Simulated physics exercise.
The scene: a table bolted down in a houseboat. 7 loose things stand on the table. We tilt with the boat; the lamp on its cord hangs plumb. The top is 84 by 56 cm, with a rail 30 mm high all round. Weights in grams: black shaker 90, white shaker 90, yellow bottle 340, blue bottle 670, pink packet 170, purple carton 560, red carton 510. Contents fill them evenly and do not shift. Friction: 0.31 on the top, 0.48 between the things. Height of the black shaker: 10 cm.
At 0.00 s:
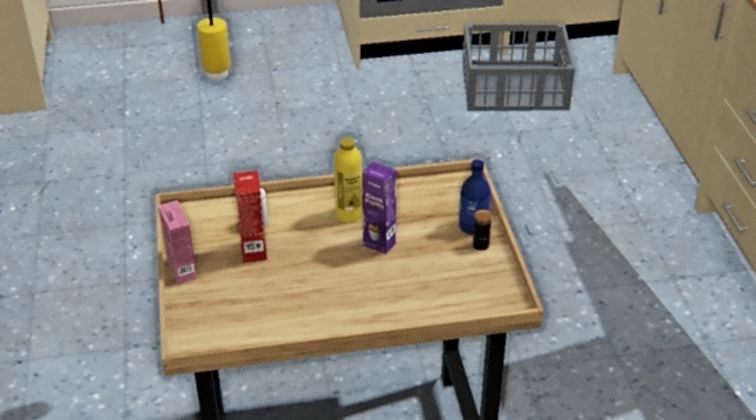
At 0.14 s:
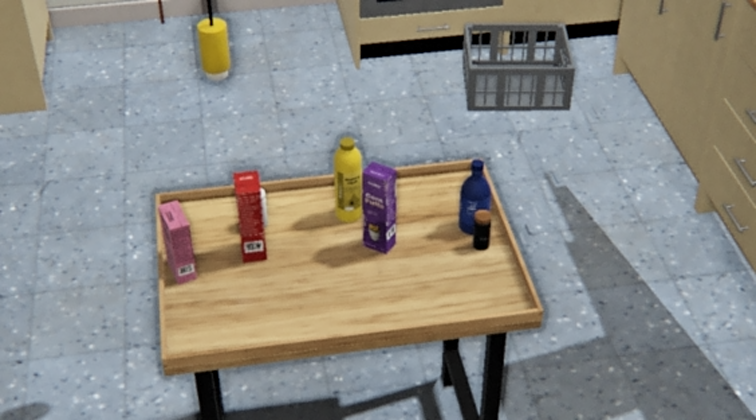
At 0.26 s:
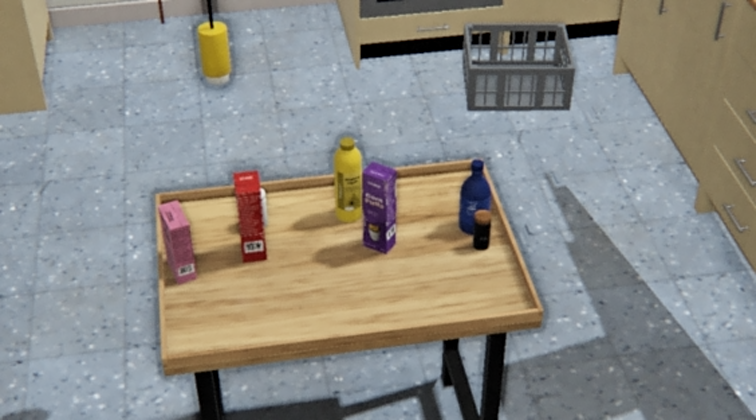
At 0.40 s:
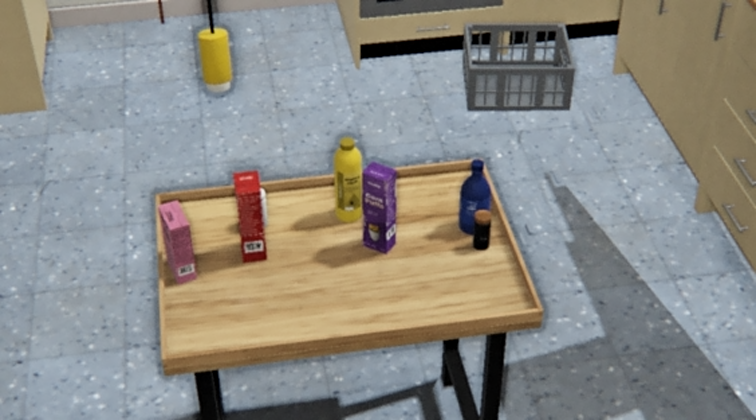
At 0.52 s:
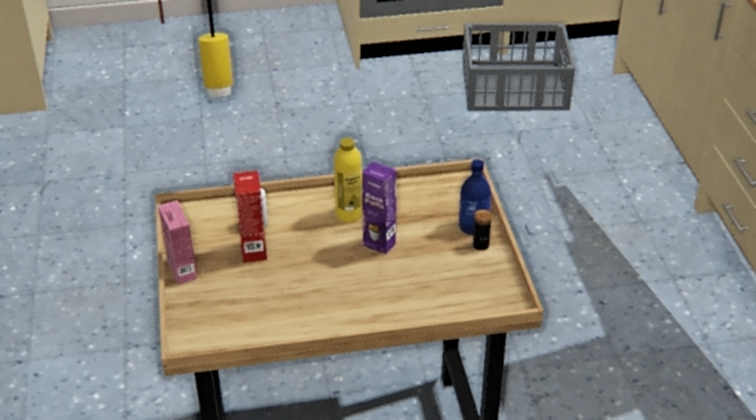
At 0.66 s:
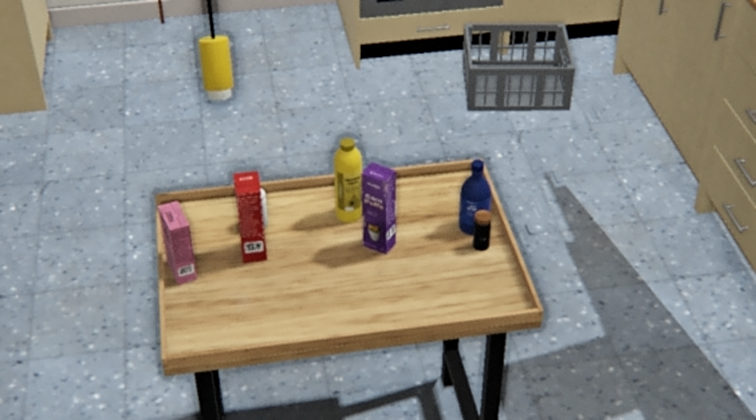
Yellow hanging lamp drifting slightly toward the near side on its cord, while cartons and bottles stay still on a wooden table.
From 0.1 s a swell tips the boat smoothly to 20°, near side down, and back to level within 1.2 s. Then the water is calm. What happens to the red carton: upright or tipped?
The red carton is still upright.
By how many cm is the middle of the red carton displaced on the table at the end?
About 3 cm.
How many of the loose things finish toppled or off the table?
1 of them.
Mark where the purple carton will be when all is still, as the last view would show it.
Around (348, 281).
Around 0.86 s, heel 17°, near side down; red carton shifted 2 cm near (251, 222); purple carton tipped 10° against what carries it; pink packet shifted 2 cm.
Around 0.96 s, heel 12°, near side down; red carton shifted 3 cm near (252, 225); purple carton tipped 24° against what carries it; pink packet shifted 3 cm.
Around 1.06 s, heel 7°, near side down; red carton shifted 3 cm near (252, 225); purple carton tipped 51° against what carries it; pink packet shifted 3 cm.
Around 1.16 s, heel 3°, near side down; red carton shifted 3 cm near (252, 225); purple carton on its side; pink packet shifted 3 cm.
Finally (1.8 s), on their side or leaning hard on the table, purple carton; the other 6 still in place (within 5 cm). In the last view, red carton near (252, 225).
